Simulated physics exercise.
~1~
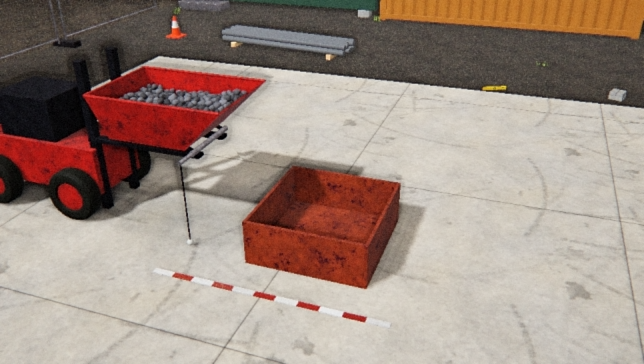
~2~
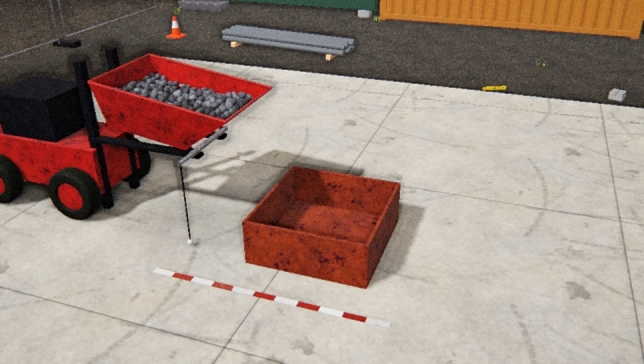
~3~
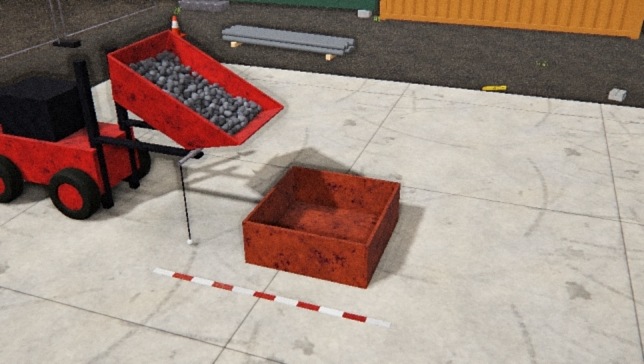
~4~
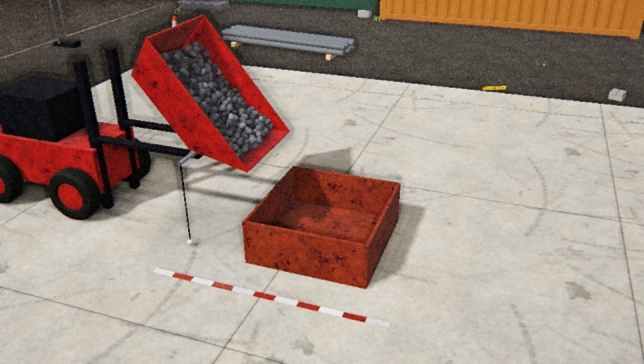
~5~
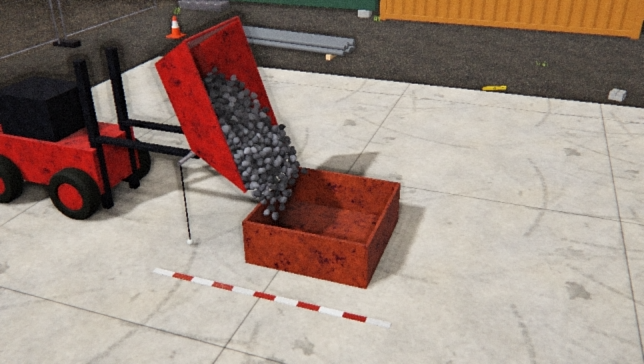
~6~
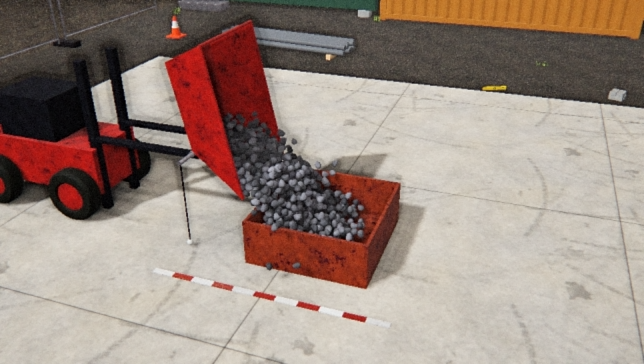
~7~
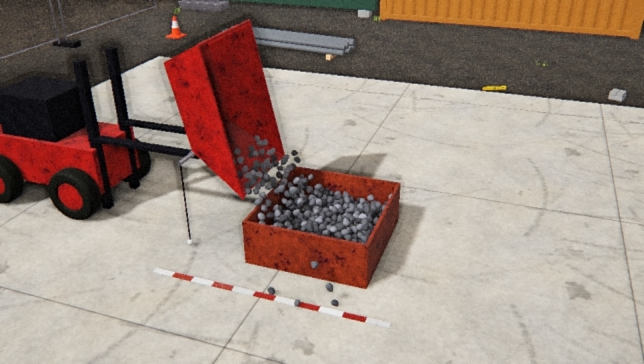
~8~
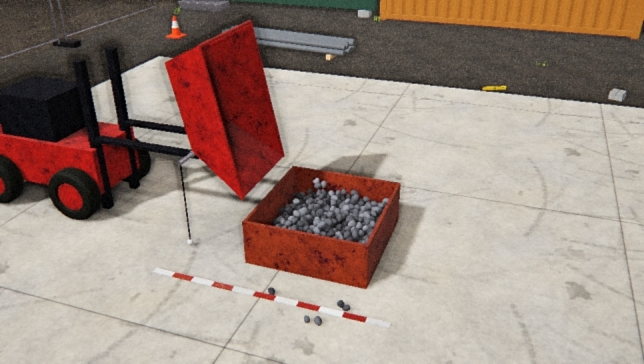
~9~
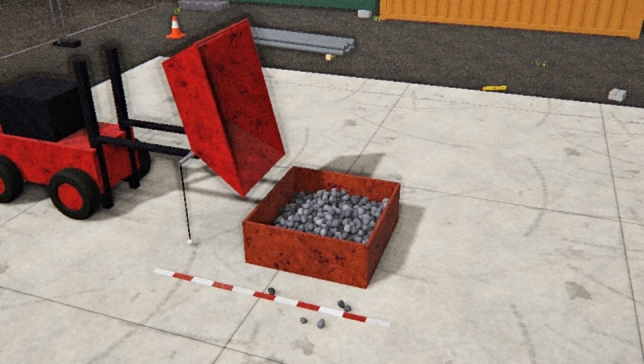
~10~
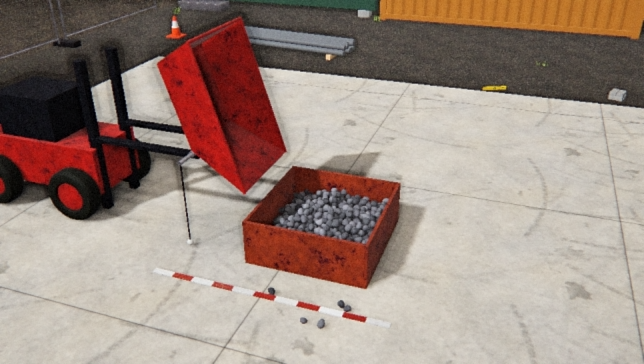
A red forklift tipped its skip of round grey stones steeply to the right, and they poured into the rusty red bin in front of it, leaving the skip empty, the bin holding nearly all of them and a few lying on the concrete.
